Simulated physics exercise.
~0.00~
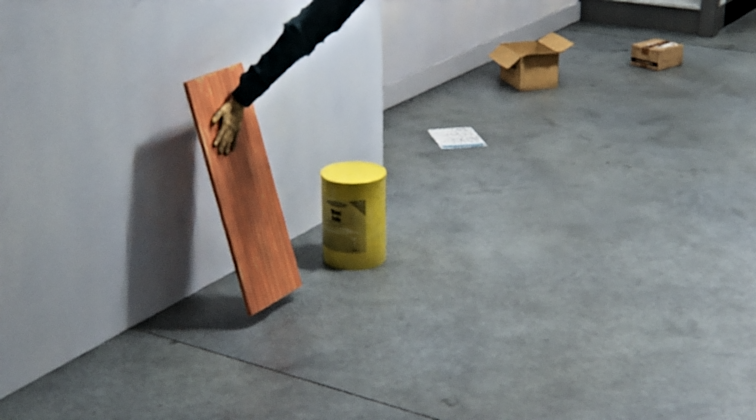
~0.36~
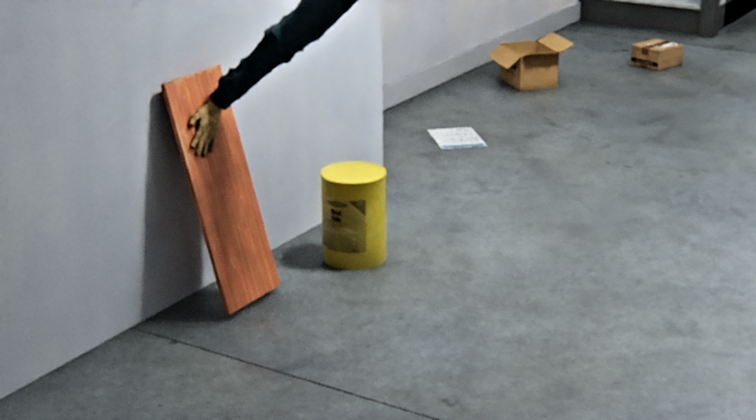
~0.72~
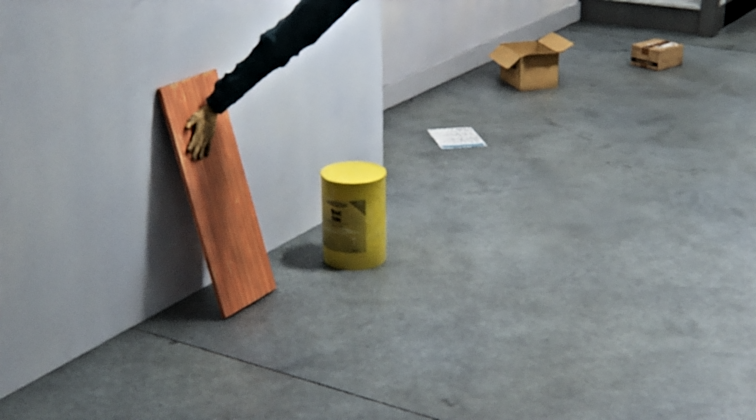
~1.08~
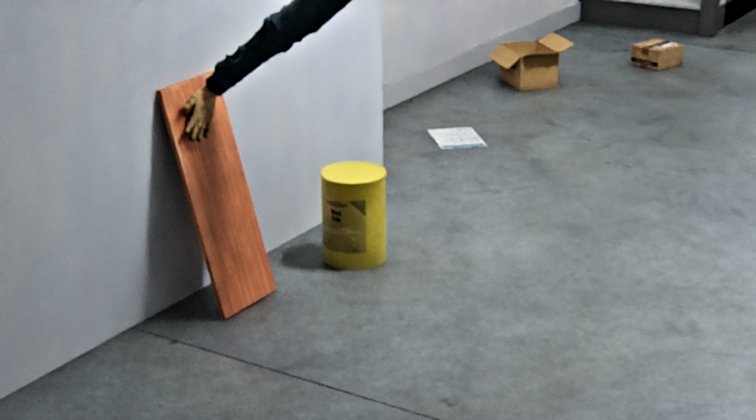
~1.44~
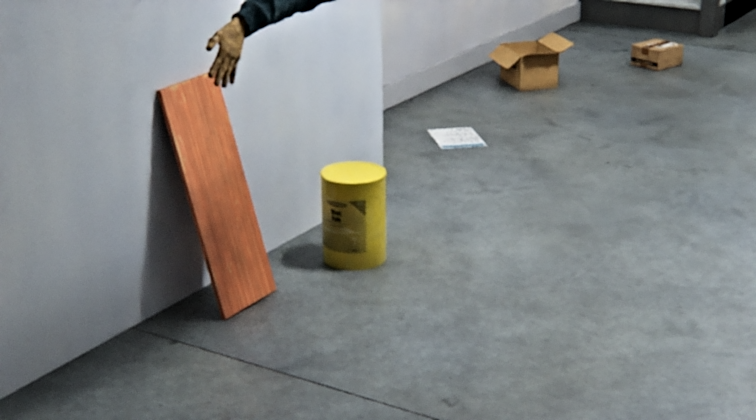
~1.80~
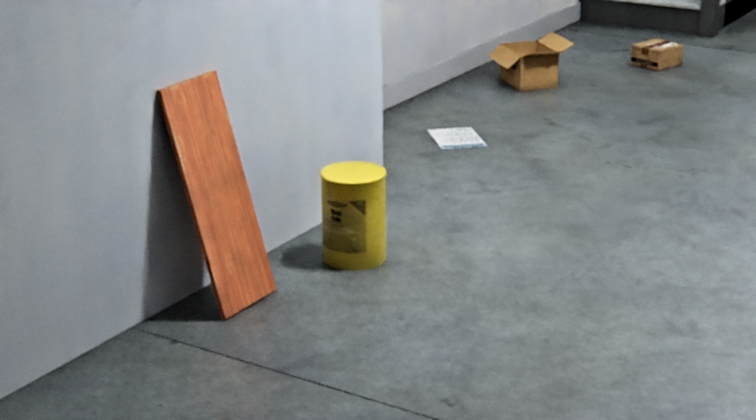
An orange board is leaned against the wall by a hand and stays up once released.
